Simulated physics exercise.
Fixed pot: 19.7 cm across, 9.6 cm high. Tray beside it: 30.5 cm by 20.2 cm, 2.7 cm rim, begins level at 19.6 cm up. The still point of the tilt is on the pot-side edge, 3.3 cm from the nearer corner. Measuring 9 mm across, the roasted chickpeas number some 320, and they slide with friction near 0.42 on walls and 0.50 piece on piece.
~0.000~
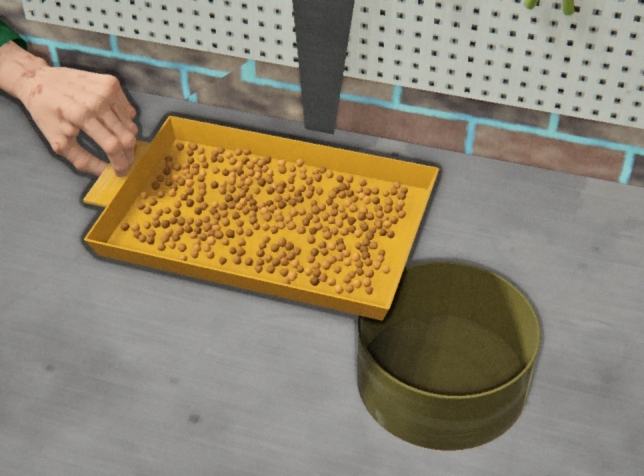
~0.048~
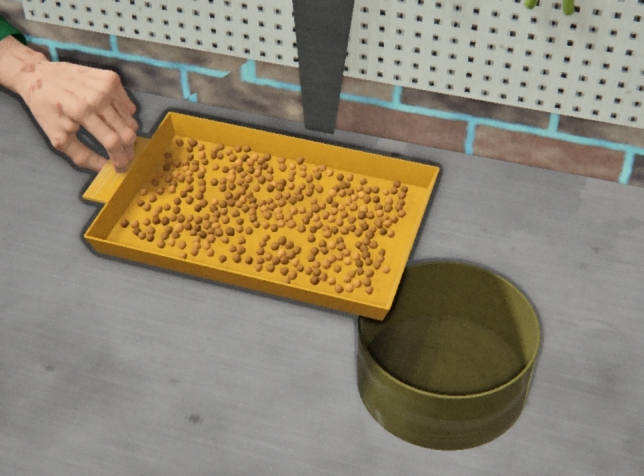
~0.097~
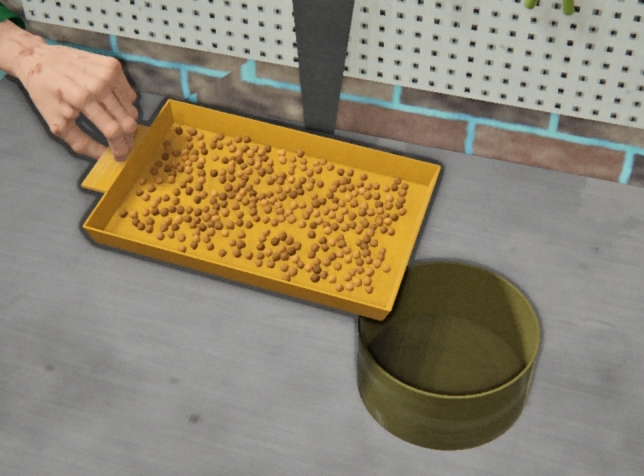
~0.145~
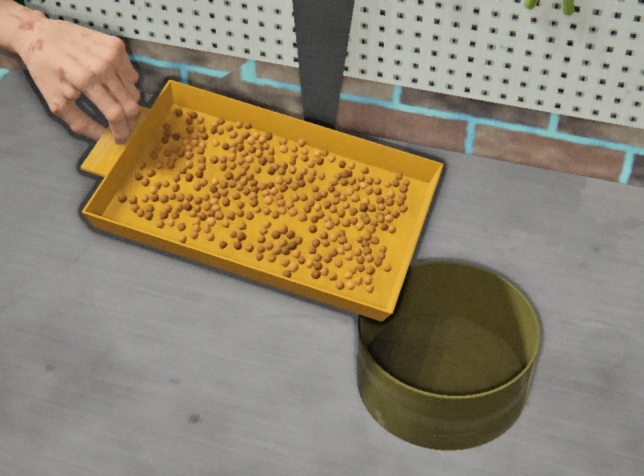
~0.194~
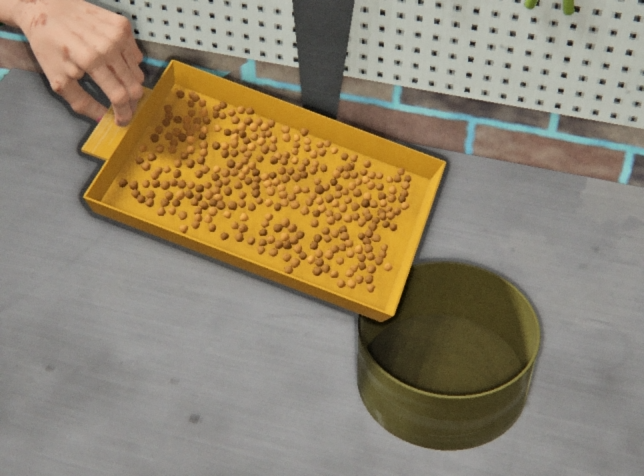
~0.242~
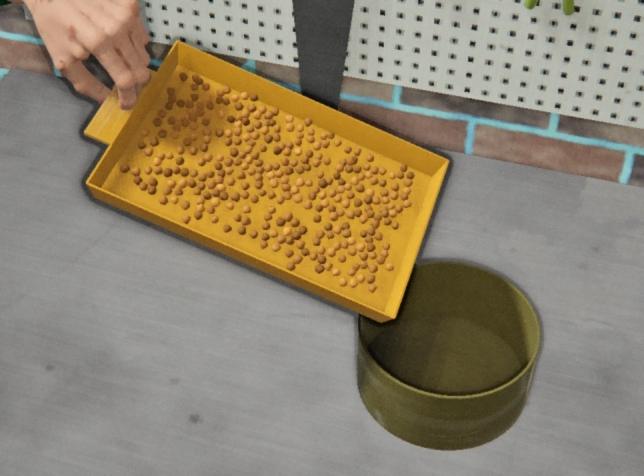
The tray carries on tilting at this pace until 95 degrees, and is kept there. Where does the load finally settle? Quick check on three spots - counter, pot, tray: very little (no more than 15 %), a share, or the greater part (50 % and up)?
Counter - the greater part; pot - a share; left on the tray - very little.
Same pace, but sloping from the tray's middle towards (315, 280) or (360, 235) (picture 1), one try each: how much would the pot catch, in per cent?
Approximately 0 percent, then 80 percent.
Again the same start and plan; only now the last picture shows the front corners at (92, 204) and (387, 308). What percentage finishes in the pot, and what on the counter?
The pot gets 10 and the counter 95.
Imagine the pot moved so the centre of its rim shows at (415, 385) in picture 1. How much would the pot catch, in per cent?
With the pot there, close to 95 per cent.
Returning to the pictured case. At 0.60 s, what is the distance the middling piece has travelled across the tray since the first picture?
9 cm.
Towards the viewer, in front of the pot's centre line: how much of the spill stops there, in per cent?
I'd put it at around 100 per cent.
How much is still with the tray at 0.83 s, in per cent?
About 80% of the load.
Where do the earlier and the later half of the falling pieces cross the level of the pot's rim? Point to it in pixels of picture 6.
I'd mark about (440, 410) for the first half, then (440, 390) for the second.
Then, at 0.60 s, tilt 56 degrees; the tray holds 100 %, the pot 0 %.
Then, at 0.83 s, tilt 80 degrees; the tray holds 80 %, the pot 0 %.
After 1.18 s, tilt 95 degrees; the tray holds 5 %, the pot 30 %.
At rest (2.0 s), counter 60 %, pot 40 %, tray 0 %.
